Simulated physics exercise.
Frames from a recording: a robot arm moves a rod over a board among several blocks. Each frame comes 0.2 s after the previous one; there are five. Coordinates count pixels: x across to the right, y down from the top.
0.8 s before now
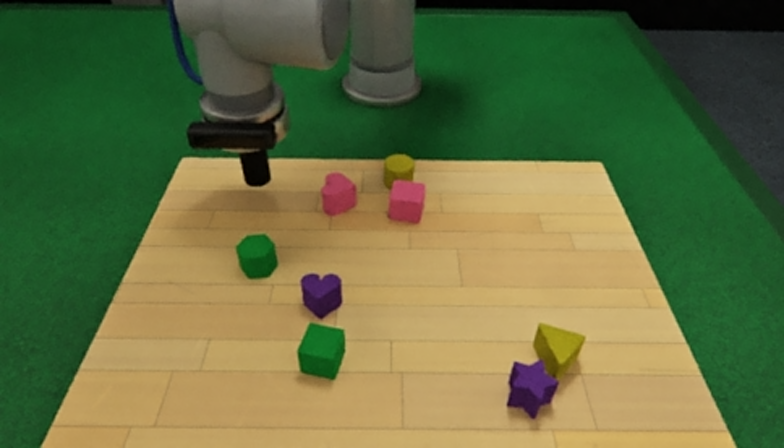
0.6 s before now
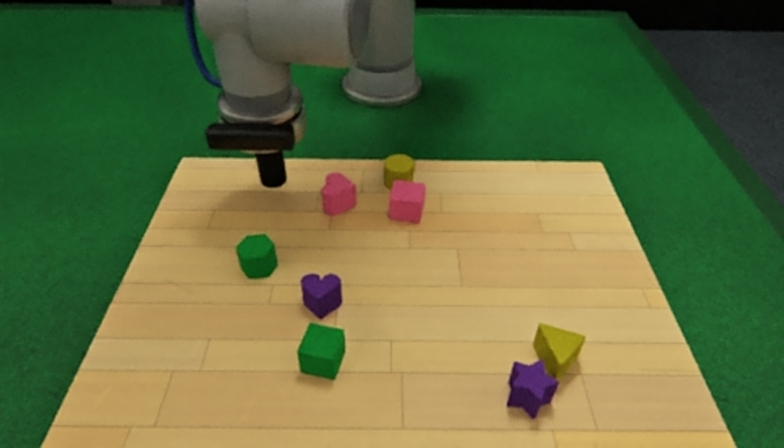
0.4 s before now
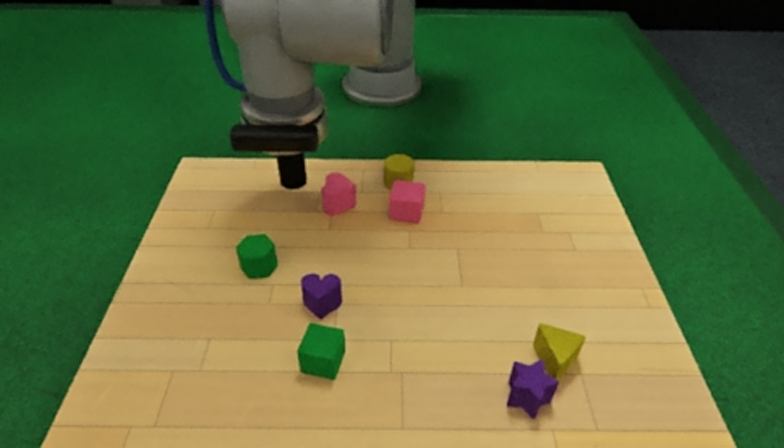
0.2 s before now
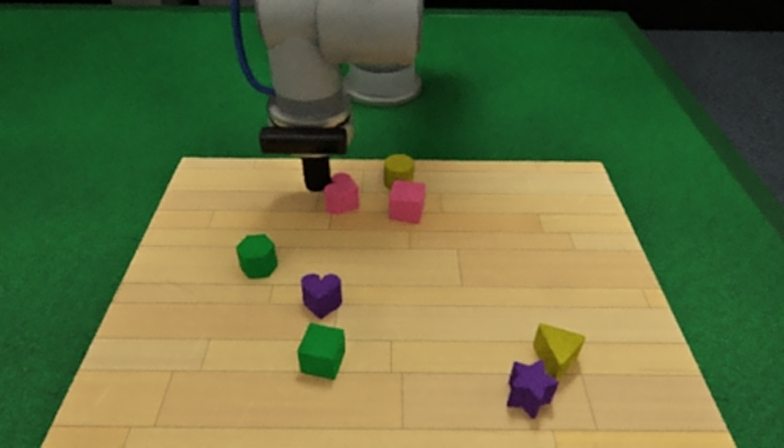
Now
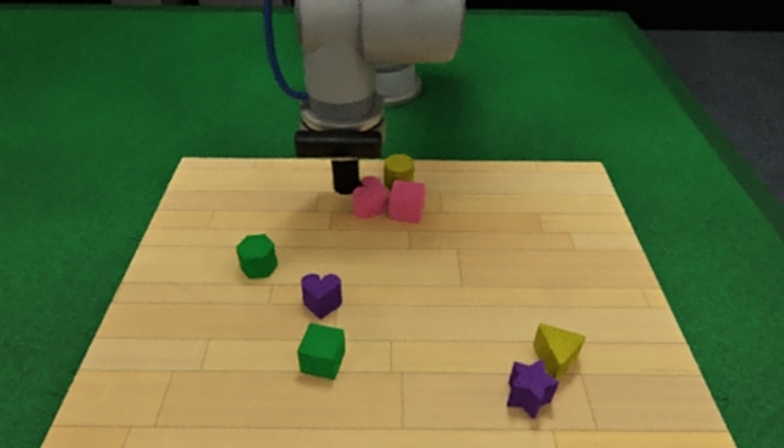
A robot arm moves its rod right and pushes the pink heart-shaped block rightward.
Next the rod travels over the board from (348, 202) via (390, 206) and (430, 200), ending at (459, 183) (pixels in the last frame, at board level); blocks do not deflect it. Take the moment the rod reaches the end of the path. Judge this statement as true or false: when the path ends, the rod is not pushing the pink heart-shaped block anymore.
That claim is true.
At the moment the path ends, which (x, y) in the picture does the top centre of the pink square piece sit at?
By then it is at (471, 200).
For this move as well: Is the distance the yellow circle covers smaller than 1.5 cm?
Yes.
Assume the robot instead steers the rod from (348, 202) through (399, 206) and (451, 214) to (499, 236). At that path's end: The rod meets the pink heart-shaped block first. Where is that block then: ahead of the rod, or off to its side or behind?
I'd say it is still being pushed.
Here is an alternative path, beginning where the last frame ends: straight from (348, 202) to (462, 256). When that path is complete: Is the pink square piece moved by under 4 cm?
I expect not.
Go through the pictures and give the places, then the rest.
The first frame shows lower end of the rod at (258, 179), tops of blocks, pink heart-shaped block at (337, 183), yellow circle at (399, 163), pink square piece at (408, 191).
The second frame shows rod at (274, 180), blocks as before.
The third frame shows rod at (294, 182), blocks as before.
The fourth frame shows rod at (318, 184), pink heart-shaped block at (341, 184).
The fifth frame shows rod at (347, 187), pink heart-shaped block at (370, 187), yellow circle at (399, 163), pink square piece at (408, 191).
What follows on the original path. One third of the way, rod at (391, 192); pink heart-shaped block at (411, 197), turned 20° clockwise; pink square piece at (441, 195), turned 15° anticlockwise.
Two thirds of the way, rod at (432, 185); pink heart-shaped block at (439, 196), turned 50° clockwise; pink square piece at (471, 200).
At the end, rod at (461, 168); pink heart-shaped block at (439, 196), turned 50° clockwise; yellow circle not moved; pink square piece at (471, 200).
